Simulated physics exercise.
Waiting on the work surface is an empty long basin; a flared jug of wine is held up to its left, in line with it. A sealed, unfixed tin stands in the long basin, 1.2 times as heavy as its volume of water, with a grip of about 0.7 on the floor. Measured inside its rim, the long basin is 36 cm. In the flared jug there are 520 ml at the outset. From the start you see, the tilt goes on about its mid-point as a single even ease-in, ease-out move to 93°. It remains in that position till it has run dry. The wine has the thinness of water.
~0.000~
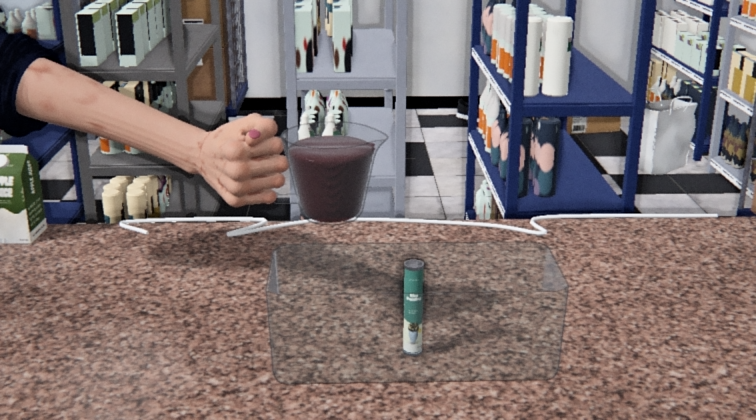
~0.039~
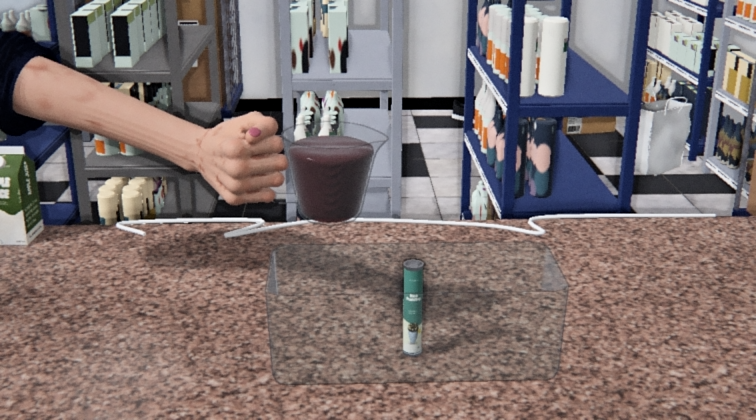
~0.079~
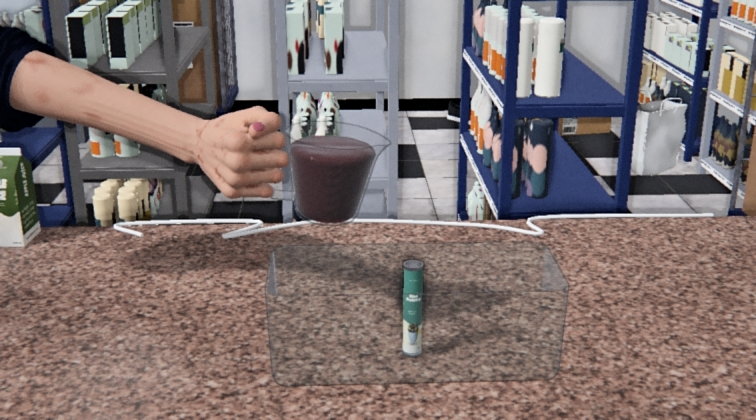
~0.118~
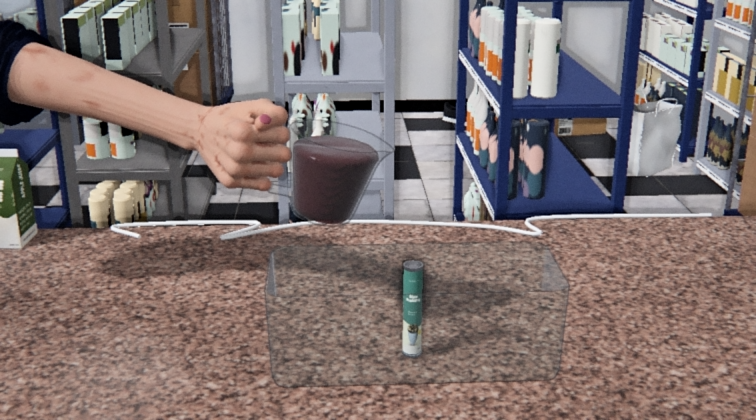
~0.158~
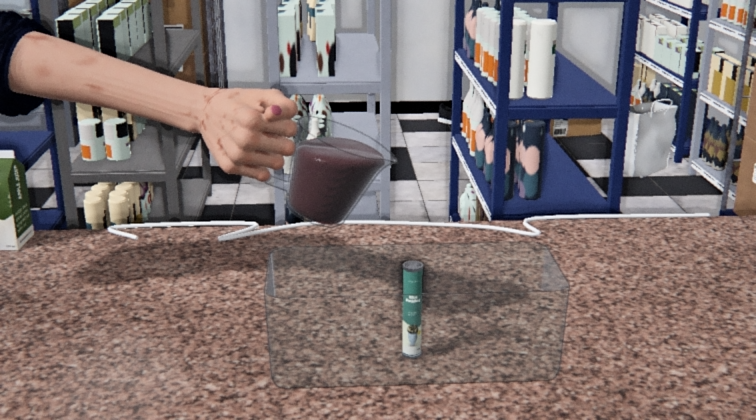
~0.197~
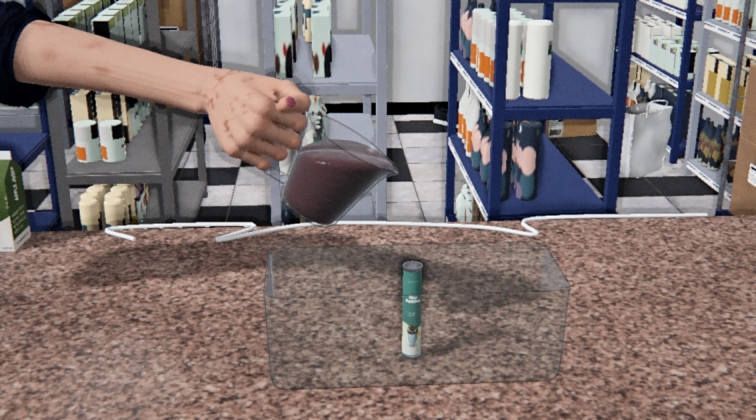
A hand held a clear jug of dark purple liquid above a stone counter, then gradually tilted it to the right over a long, clear basin with a green-and-white tin standing upright at it.
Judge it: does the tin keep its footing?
It does not tip.
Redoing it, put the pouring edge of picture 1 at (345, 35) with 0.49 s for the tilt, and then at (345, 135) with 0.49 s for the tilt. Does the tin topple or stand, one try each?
Try 1: Tipped over; try 2: Tipped over.
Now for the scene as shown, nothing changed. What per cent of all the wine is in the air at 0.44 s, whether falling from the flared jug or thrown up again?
About 30 per cent.
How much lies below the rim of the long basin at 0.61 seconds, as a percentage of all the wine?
Roughly 74 per cent.
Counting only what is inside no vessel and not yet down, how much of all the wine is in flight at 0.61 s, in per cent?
I'd put it at about 14 per cent of the liquid.
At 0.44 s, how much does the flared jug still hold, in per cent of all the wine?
Close to 44 in a hundred.
Then, 0.44 s in, the tilt is 90° and 45 per cent is still to pour; the tin stands where it began.
Then, 0.61 s in, the tilt is 93° and 11 per cent is still to pour; the tin stands where it began.
Then, 0.79 s in, the tilt is 93° and 2 per cent is still to pour; the tin stands where it began.
Then, 0.99 s in, the tilt is 93° and 0 per cent is still to pour; the tin stands where it began.
Finally, the tin stands where it began.
